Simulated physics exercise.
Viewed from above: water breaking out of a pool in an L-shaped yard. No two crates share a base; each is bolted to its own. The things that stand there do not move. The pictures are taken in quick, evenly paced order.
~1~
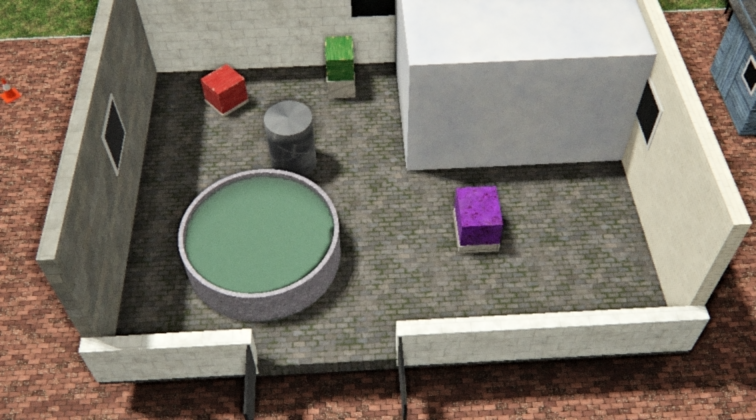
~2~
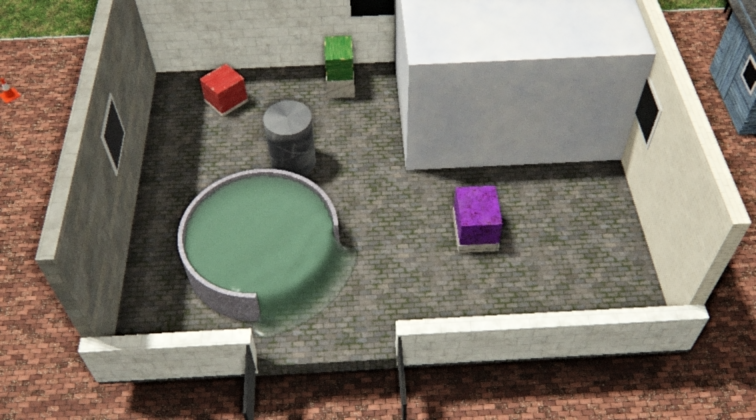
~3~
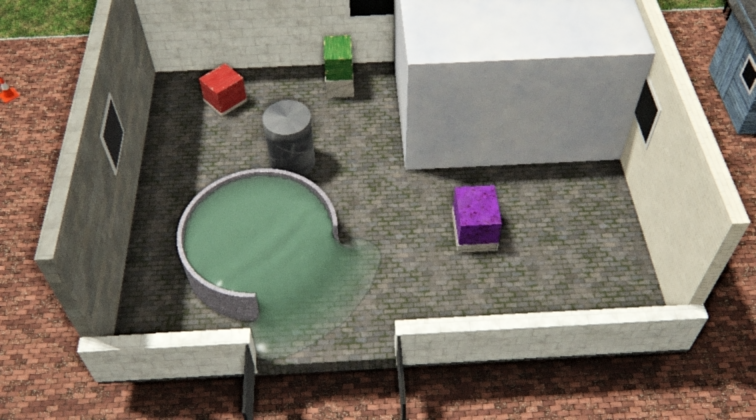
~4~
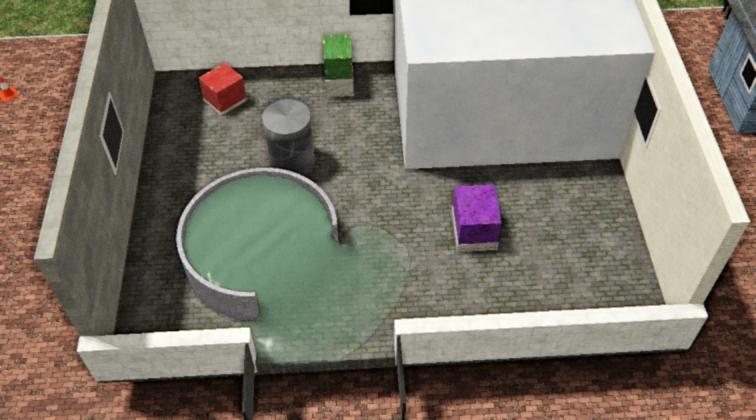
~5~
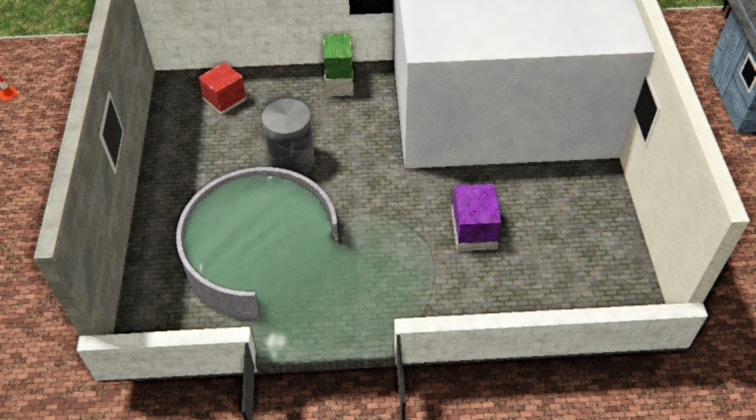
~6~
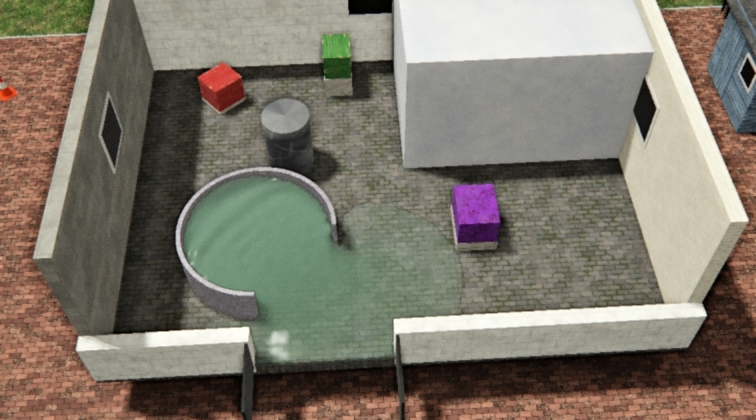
The footage shows a round pool of green water in a walled, paved yard with red, green and purple crates; its lower-right side opens, and water pours out, spreading across the paving toward the right and the front wall's gap.
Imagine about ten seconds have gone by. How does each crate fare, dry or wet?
In the end the red crate ends up clear of the water; the purple crate ends up clear of the water; the green crate ends up clear of the water.
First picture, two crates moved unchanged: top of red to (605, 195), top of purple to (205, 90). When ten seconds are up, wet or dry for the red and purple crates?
I'd say red is overtopped, while purple is missed.
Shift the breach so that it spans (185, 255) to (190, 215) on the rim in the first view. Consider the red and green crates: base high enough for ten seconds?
The red one is reached; the green one is untouched.
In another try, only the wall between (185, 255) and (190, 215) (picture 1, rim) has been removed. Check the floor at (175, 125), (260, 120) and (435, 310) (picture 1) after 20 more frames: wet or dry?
One by one, they turn out drenched, drenched and drenched.
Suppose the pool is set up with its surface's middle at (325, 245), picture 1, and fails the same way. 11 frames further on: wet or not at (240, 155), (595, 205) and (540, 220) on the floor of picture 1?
Untouched, untouched, untouched.
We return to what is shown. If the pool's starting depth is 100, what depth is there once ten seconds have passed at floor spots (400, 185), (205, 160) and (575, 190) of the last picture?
Roughly 8, 2 and 10 per cent, in turn.
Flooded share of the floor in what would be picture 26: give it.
Around 35 percent, give or take.
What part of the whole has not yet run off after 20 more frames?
Roughly 64 out of every hundred parts.
A moment on, water covers 25 % of the floor; the red crate not reached, the purple crate water round its plinth, the green crate not reached.
Next, water covers 30 % of the floor; the red crate not reached, the purple crate water round its plinth, the green crate not reached.
Then, water covers 35 % of the floor; the red crate not reached, the purple crate water round its plinth, the green crate not reached.
Later, water covers 45 % of the floor; the red crate not reached, the purple crate water round its plinth, the green crate not reached.
In the end, water covers 60 % of the floor; the red crate stayed above the water, the purple crate stayed above the water, the green crate stayed above the water.
